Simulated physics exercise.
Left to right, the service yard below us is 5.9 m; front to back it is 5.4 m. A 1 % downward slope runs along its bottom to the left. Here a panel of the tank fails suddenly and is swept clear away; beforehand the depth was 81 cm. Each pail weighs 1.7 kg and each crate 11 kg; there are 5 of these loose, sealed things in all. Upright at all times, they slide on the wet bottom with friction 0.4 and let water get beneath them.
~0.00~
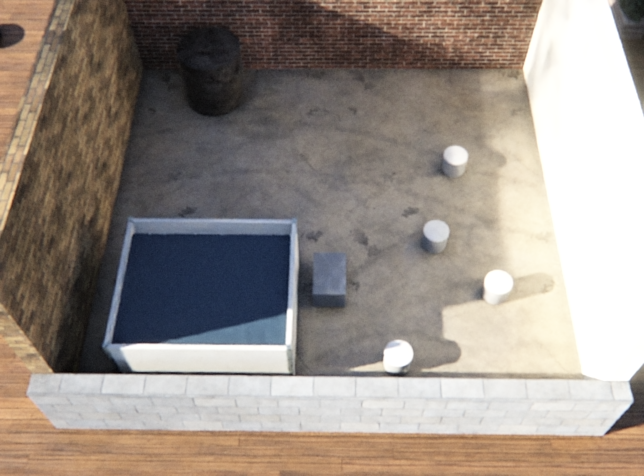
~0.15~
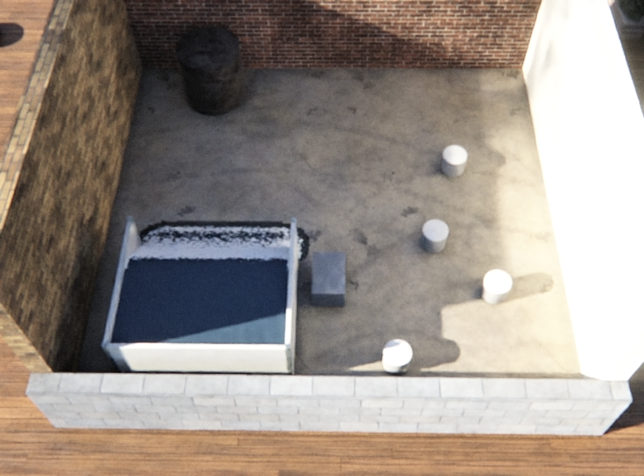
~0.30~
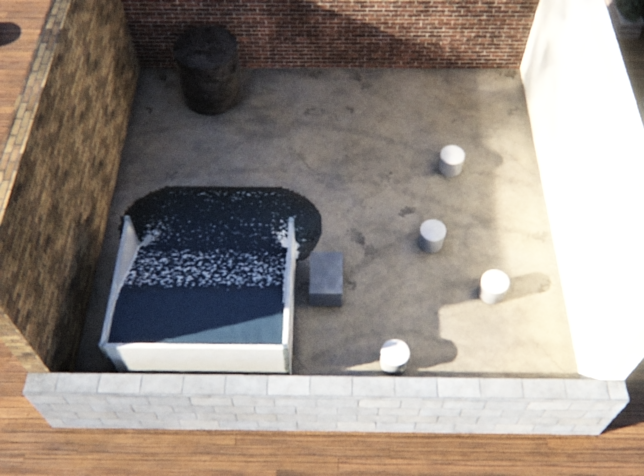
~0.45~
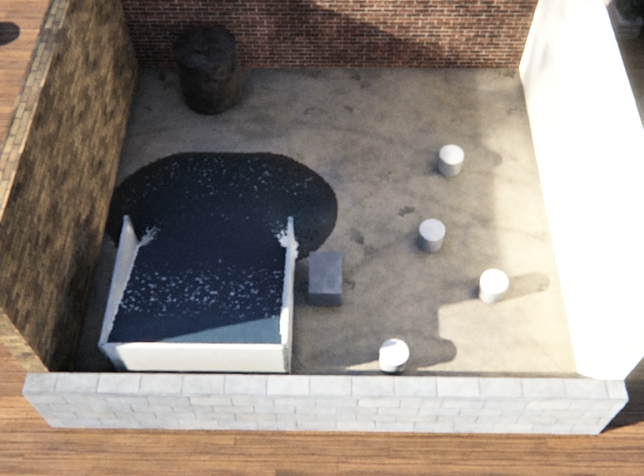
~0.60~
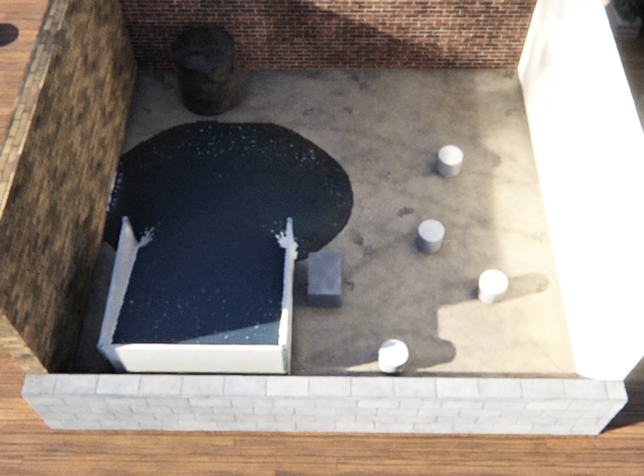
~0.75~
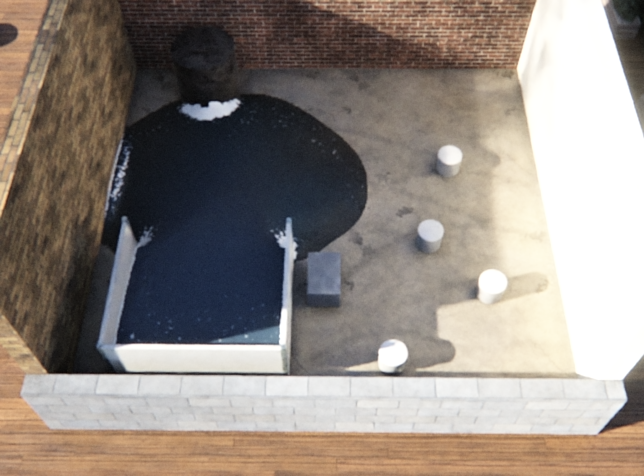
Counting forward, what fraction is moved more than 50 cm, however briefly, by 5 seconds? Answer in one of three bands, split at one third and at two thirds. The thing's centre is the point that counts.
One to two thirds.
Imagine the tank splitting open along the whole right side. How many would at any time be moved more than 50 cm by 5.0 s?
Then 5 of them would.
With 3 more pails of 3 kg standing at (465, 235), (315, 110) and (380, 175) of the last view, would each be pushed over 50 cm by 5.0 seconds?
Each in turn ends up beyond the limit, beyond the limit, beyond the limit.
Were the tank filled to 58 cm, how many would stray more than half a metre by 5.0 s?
Then 1.
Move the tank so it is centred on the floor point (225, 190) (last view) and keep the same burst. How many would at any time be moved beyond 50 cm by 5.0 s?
Result: 3.
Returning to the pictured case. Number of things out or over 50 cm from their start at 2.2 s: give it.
Count: 0.
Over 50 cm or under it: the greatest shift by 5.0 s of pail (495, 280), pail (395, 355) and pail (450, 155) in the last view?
In order: Farther, not as far and farther.
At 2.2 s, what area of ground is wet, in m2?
19 m2.
After 1.1 s 0 of 5 are over 50 cm from their spots; 0 afloat.
After 2.2 s 0 of 5 are over 50 cm from their spots; 0 afloat.
After 3.5 s 0 of 5 are over 50 cm from their spots; 0 afloat.
After 5.0 s 3 of 5 are over 50 cm from their spots, and 3 have been at some point; 1 afloat.
